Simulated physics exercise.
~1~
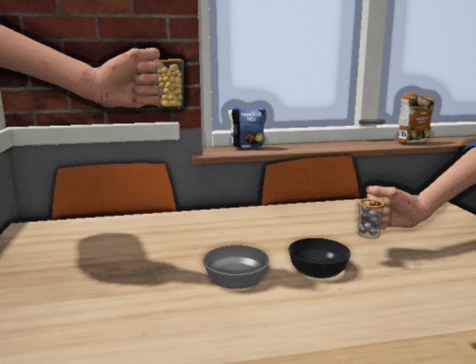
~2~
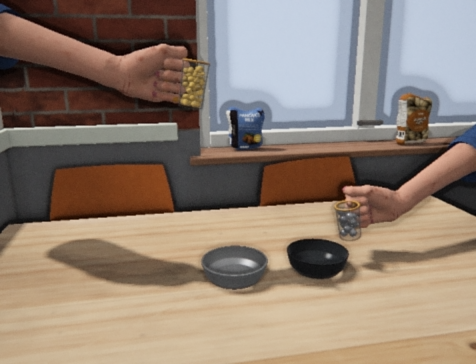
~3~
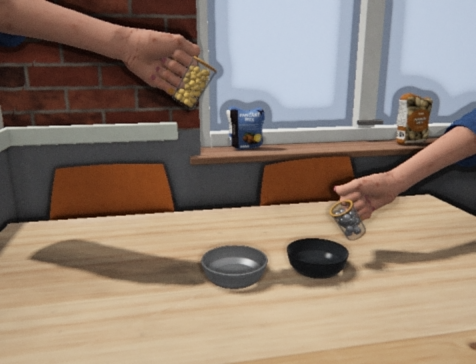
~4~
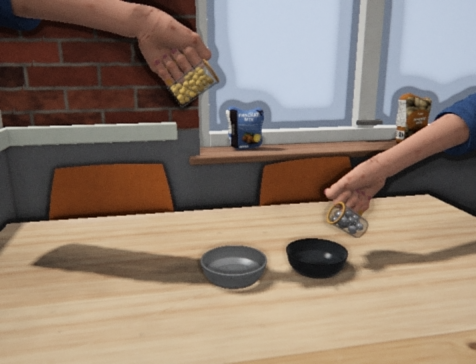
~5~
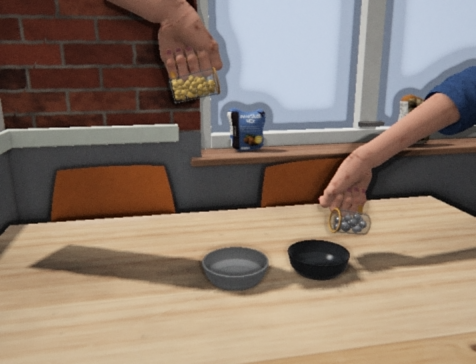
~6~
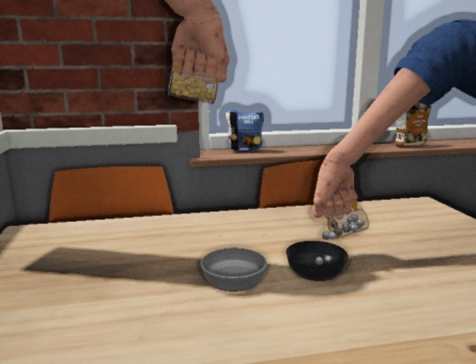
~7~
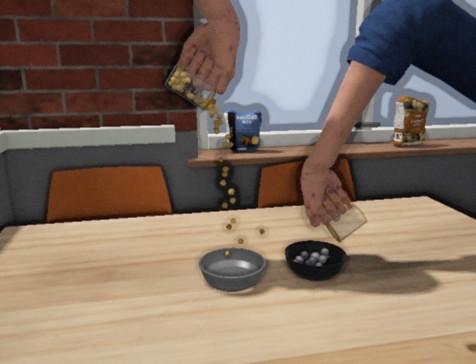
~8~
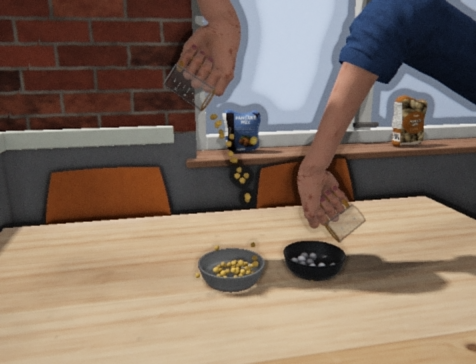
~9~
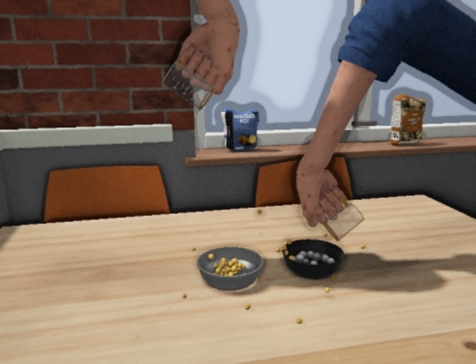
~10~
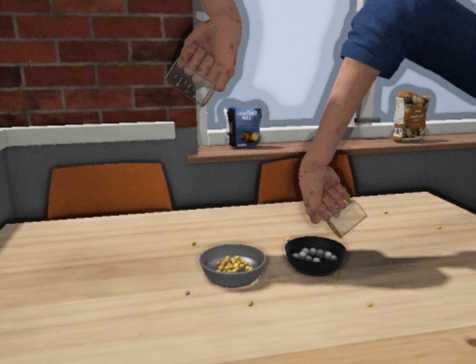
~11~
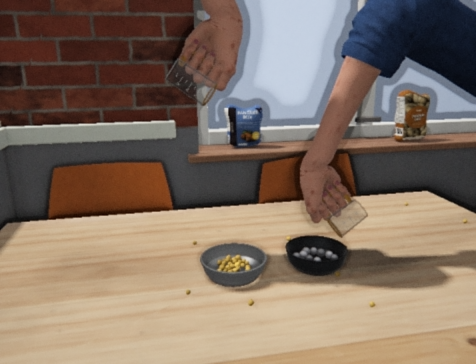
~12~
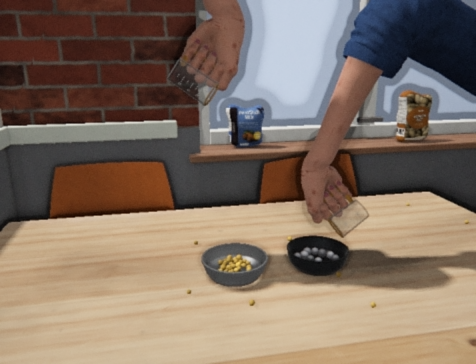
Two hands holding small clear cups, one of yellow pieces high at the left and one of greyish pieces lower at the right, reach over a pale wooden table seen from its near side. Below sit a grey bowl and, right of it, a black one, with orange chairs, a brick wall and a window behind. Both hands move inward and tip their cups. The grey pieces drop first into the black bowl, and all stay there. The yellow ones fall farther, bouncing and scattering. Most finally rest in the grey bowl, several on the table, beneath the upturned cups.
